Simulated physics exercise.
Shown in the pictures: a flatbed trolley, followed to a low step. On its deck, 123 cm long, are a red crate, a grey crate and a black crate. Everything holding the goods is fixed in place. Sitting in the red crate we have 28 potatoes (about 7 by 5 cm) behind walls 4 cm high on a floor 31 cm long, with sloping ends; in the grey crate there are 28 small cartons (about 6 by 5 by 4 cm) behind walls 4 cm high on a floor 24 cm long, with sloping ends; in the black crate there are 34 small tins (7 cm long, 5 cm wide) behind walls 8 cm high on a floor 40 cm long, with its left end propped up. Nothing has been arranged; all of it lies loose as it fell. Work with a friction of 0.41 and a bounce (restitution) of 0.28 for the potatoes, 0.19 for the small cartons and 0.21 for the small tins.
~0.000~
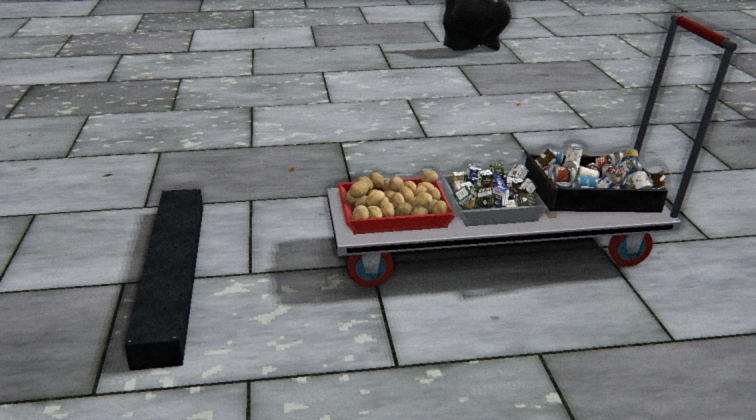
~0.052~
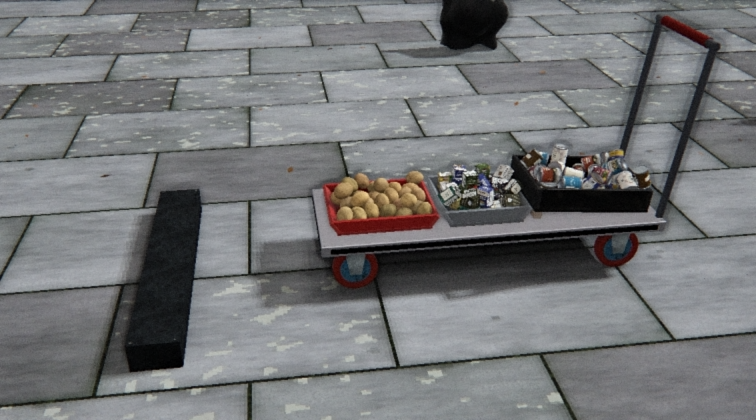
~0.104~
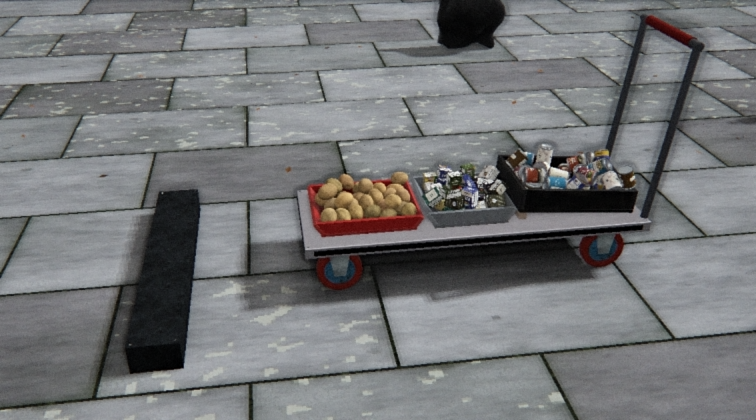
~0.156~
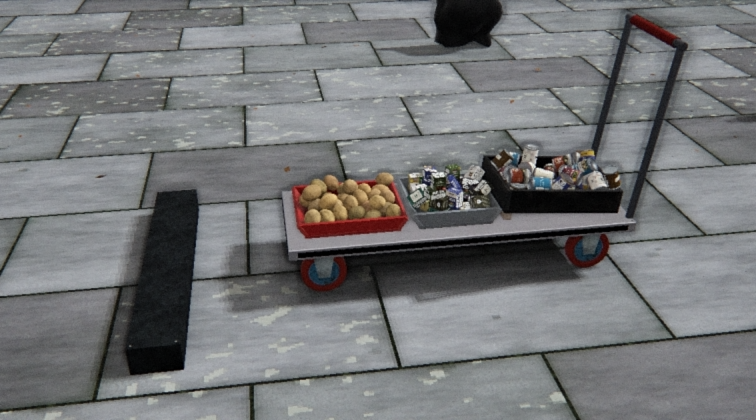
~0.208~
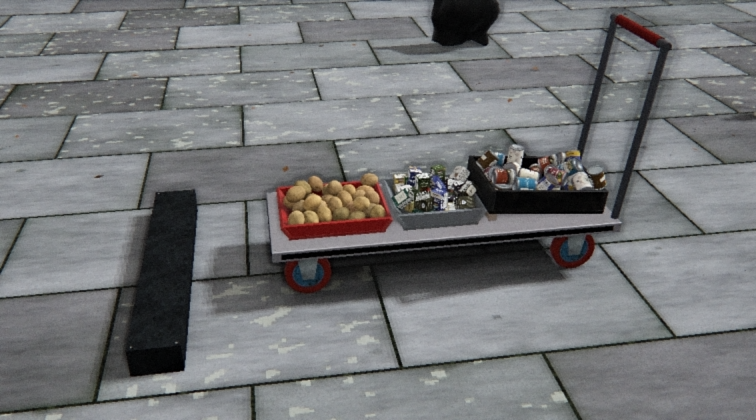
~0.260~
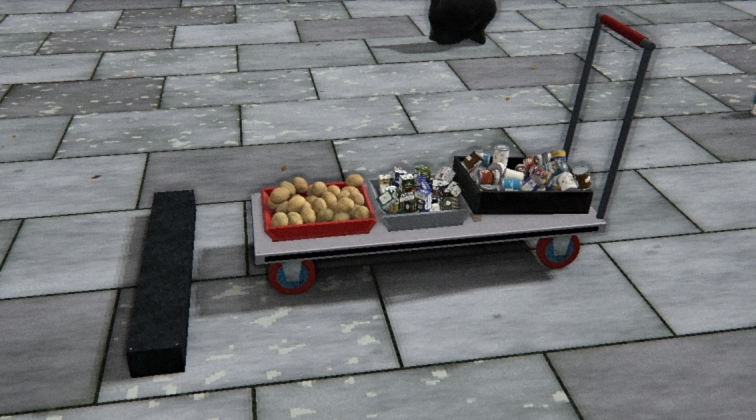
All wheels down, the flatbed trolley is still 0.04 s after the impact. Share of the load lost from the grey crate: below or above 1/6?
Below.
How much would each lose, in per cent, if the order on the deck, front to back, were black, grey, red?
Red crate 10 %, grey crate 0 %, black crate 0 %.
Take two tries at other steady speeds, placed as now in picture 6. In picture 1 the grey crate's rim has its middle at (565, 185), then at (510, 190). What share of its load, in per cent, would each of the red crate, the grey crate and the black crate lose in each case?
Losses in order of the tries would be red crate 40 and 10 %, grey crate 40 and 10 %, black crate 10 and 0 %.
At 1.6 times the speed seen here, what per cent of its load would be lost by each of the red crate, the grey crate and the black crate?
Red crate 20, grey crate 20, black crate 0 per cent.
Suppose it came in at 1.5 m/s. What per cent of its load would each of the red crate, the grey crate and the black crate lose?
Red crate 20 %, grey crate 10 %, black crate 0 %.
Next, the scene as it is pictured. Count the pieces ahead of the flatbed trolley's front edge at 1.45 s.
I'd estimate close to 2 pieces.
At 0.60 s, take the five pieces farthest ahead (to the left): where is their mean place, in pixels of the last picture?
Roughly at (192, 209).
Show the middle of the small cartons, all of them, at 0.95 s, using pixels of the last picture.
Close to (325, 204).
After 0.50 s, impact.
After 0.60 s, the red crate has all 28, the grey crate has all 28 and the black crate has all 34.
After 0.72 s, the red crate is down by 3 of 28, the grey crate is down by 2 of 28 and the black crate has all 34.
After 0.95 s, the red crate is down by 3 of 28, the grey crate is down by 2 of 28 and the black crate has all 34.
When it is over (at 1.45 s), the red crate is down by 3 of 28, the grey crate is down by 2 of 28 and the black crate has all 34. Asked share, 2 of 28, 7 per cent.
